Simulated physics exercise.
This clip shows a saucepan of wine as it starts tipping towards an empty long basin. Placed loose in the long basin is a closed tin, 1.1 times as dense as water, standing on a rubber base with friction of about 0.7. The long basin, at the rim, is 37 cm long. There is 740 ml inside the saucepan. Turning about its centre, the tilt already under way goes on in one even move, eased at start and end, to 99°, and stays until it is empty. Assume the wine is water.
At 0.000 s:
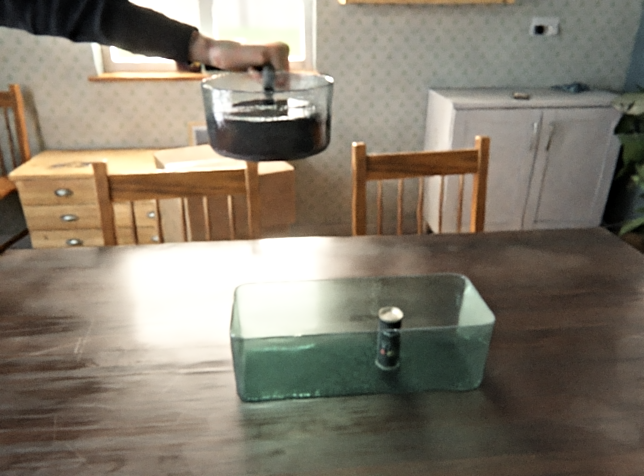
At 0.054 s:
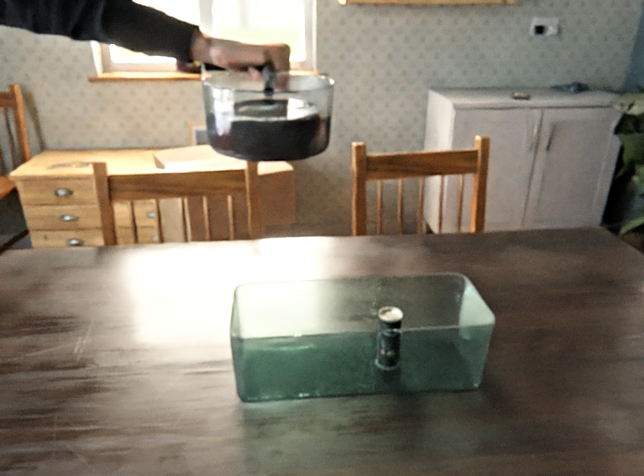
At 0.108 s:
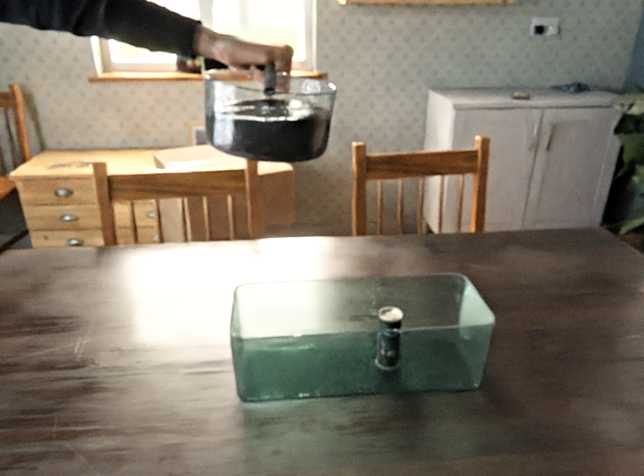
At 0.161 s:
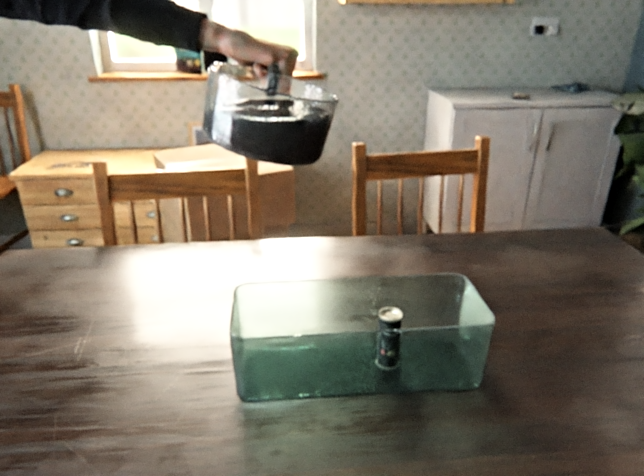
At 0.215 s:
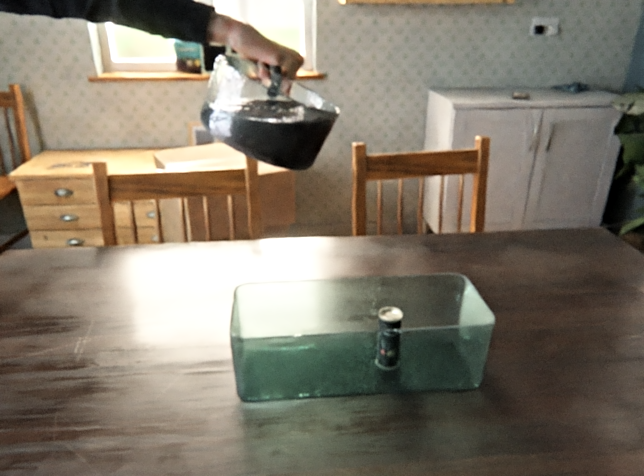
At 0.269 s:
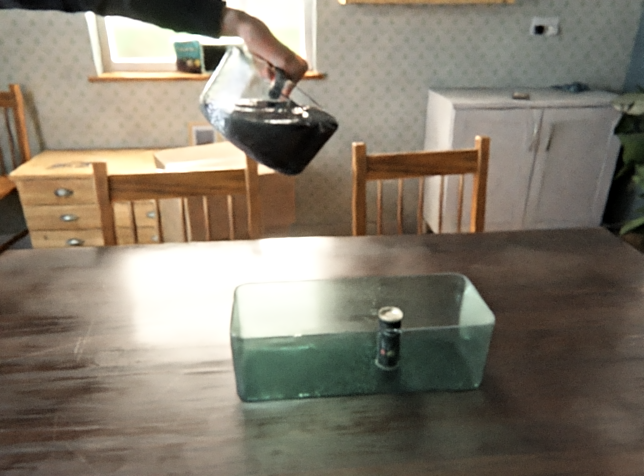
A hand tilts a glass pan of dark liquid rightward above a long glass basin.
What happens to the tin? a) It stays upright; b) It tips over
b.
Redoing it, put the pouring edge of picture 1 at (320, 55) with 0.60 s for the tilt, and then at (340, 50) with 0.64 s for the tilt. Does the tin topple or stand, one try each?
Try 1: Tipped over; try 2: Still standing.
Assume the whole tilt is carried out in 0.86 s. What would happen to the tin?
The tin stays on its base.
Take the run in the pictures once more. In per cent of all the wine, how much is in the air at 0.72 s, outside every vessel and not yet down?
Near 20 in a hundred.
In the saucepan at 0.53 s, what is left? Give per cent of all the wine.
Still held: Roughly 32 % of the total.
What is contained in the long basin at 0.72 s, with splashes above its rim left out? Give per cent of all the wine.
That comes to about 68 percent.
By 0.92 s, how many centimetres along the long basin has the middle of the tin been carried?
Close to 4 cm.
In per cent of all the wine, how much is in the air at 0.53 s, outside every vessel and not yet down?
Share: Roughly 64 per cent.
By 0.53 s the tilt is 92° and 33 per cent is still to pour; the tin stands where it began.
By 0.72 s the tilt is 99° and 11 per cent is still to pour; the tin stands where it began.
By 0.92 s the tilt is 99° and 2 per cent is still to pour; the tin leans 27°.
By 1.14 s the tilt is 99° and 0 per cent is still to pour; the tin lies on its side.
At rest the tin lies on its side.
